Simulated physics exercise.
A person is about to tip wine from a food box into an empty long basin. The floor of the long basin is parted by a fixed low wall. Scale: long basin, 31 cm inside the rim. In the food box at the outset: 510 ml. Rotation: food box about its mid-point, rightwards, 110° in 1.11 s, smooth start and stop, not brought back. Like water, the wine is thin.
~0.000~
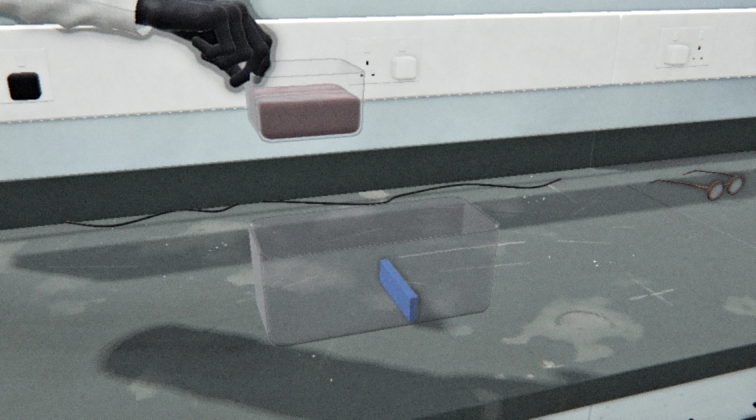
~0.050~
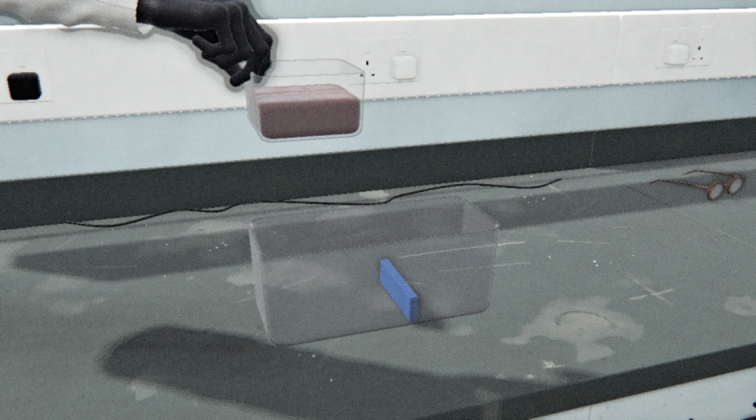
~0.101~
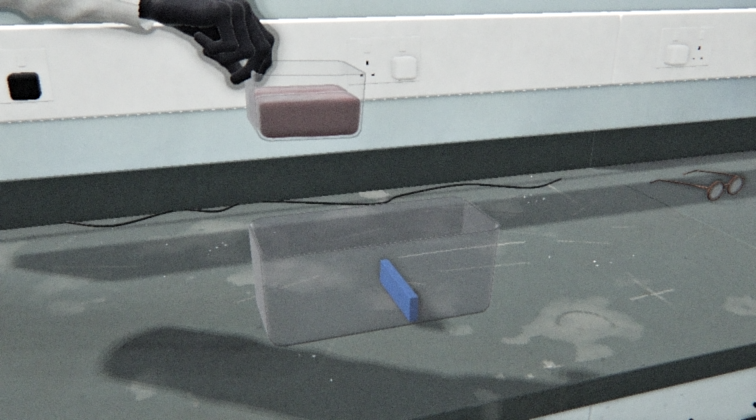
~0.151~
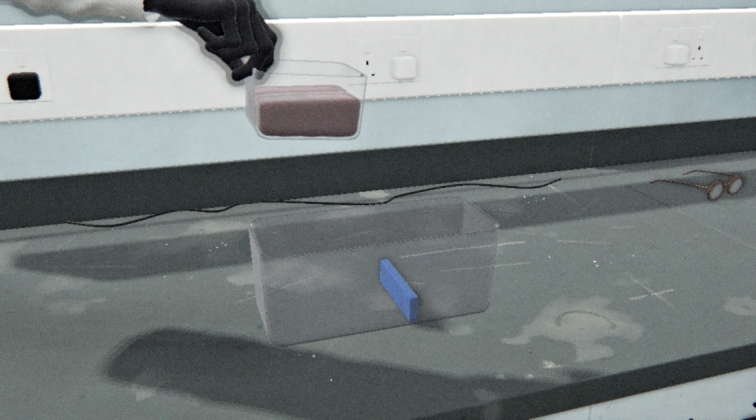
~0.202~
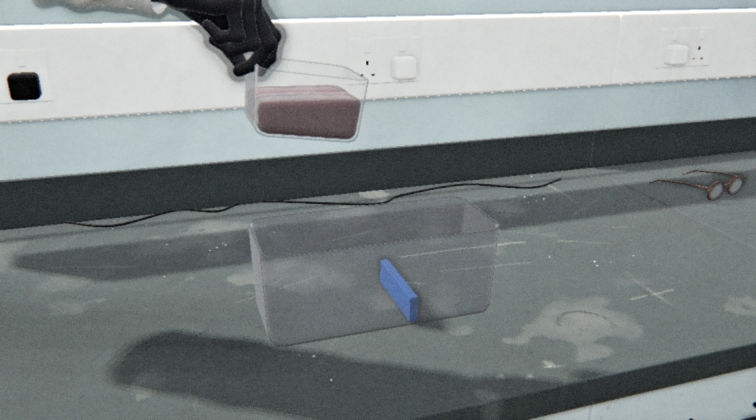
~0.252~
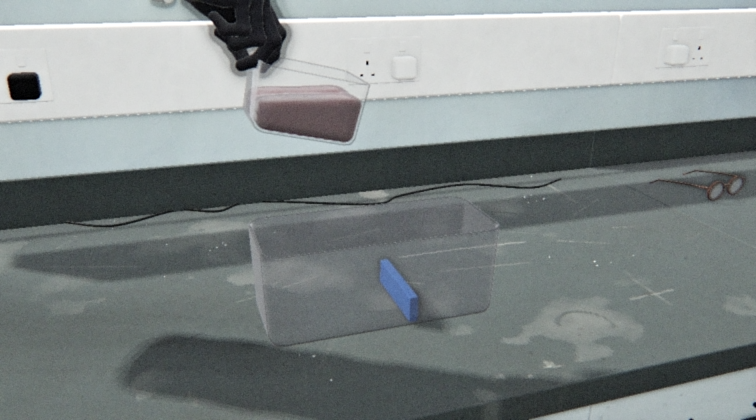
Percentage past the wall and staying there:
51 percent.
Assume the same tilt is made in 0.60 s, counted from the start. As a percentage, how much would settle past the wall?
Roughly 35 %.
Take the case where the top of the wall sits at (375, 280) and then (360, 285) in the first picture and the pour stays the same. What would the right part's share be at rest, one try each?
Roughly 75 per cent, then 90 per cent.
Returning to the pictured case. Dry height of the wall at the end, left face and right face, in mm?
Left roughly 26 mm; right roughly 18 mm.
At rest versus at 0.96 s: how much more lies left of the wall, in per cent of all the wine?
Difference: Approx. 26 %.
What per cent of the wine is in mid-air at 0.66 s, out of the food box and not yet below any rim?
At that moment, about 36 percent.
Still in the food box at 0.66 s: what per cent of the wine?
About 60 per cent.
After 0.66 s the tilt is 71° and 60 per cent is still to pour, 4 is left of the wall and 0 right of it.
After 0.96 s the tilt is 105° and 11 per cent is still to pour, 23 is left of the wall and 51 right of it.
After 1.27 s the tilt is 110° and 0 per cent is still to pour, 48 is left of the wall and 50 right of it.
After 1.61 s the tilt is 110° and 0 per cent is still to pour, 48 is left of the wall and 51 right of it.
In the end 48 per cent lies left of the wall, 51 right of it and 1 outside.
